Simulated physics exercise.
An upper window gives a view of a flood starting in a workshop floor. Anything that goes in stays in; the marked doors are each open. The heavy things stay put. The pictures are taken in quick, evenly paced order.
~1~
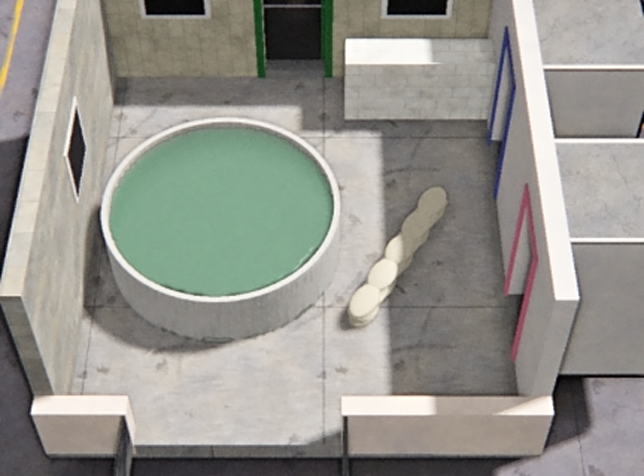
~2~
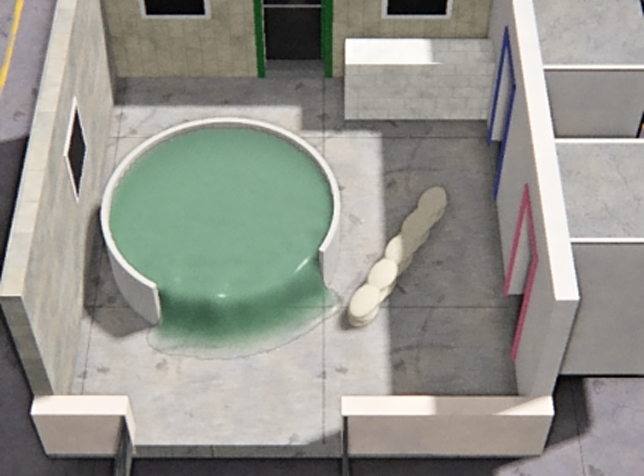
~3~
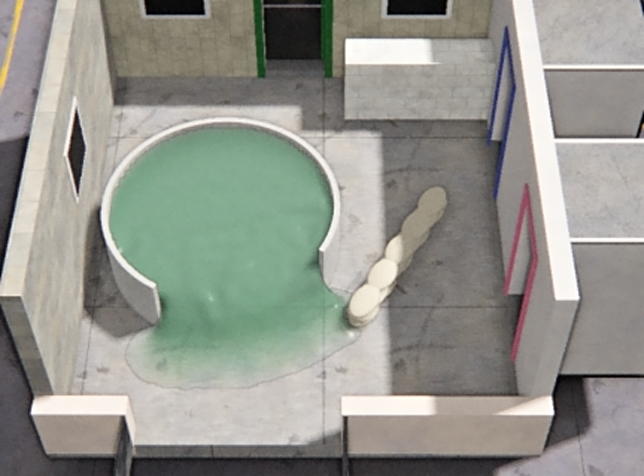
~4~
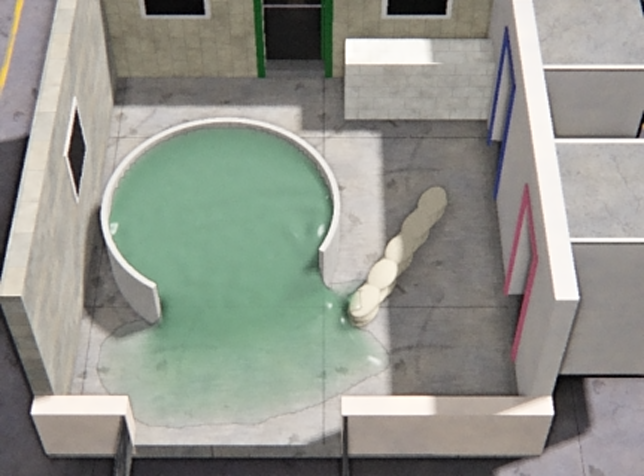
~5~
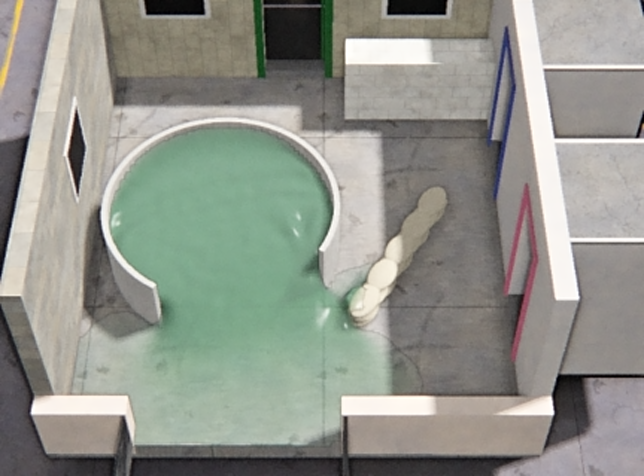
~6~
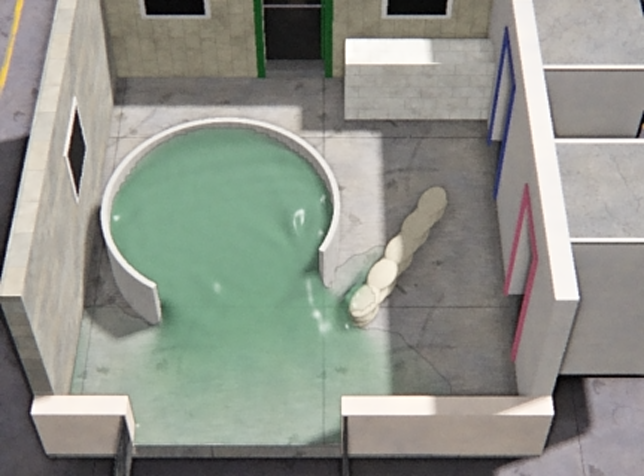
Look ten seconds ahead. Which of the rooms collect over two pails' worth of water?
The blue door collects two pails or less; the pink door collects over two pails; the green door collects two pails or less.
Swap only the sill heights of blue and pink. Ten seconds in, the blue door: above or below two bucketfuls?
Note: Blue beats the cutoff.
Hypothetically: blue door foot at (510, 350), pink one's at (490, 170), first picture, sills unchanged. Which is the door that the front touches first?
First: The blue door.
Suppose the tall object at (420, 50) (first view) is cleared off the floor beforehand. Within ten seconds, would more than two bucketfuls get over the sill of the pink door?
Pink exceeds it.
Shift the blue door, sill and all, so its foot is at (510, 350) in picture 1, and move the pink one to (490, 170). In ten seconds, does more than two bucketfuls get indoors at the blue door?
Result - the blue one exceeds the limit.
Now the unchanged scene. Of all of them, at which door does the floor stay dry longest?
Last comes the door marked green.
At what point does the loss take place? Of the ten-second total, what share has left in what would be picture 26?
Result, approximate: 65 per cent.
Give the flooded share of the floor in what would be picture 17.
It comes to roughly 50 in a hundred.
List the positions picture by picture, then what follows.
The first picture shows the round pool at (221, 208) is whole and still.
In the second picture, water pours out at (248, 320) and has run to (333, 298).
In the third picture, the front is at (134, 360), out from the gap at (248, 323).
In the fourth picture, water pours out at (249, 325) and has run to (104, 368).
In the fifth picture, water pours out at (249, 326) and has run to (73, 384).
In the sixth picture, water pours out at (249, 326) and has run to a hidden place.
A moment on, water covers 35 % of the floor; the blue door not reached, the pink door not reached, the green door not reached.
Next, water covers 50 % of the floor; the blue door not reached, the pink door wet at the sill, nothing in, the green door not reached.
Then, water covers 65 % of the floor; the blue door wet at the sill, nothing in, the pink door over two buckets in, the green door not reached.
Later, water covers 80 % of the floor; the blue door under two buckets in, the pink door over two buckets in, the green door wet at the sill, nothing in.
In the end, water covers 90 % of the floor; the blue door under two buckets in, the pink door far over two buckets in, the green door wet at the sill, nothing in.
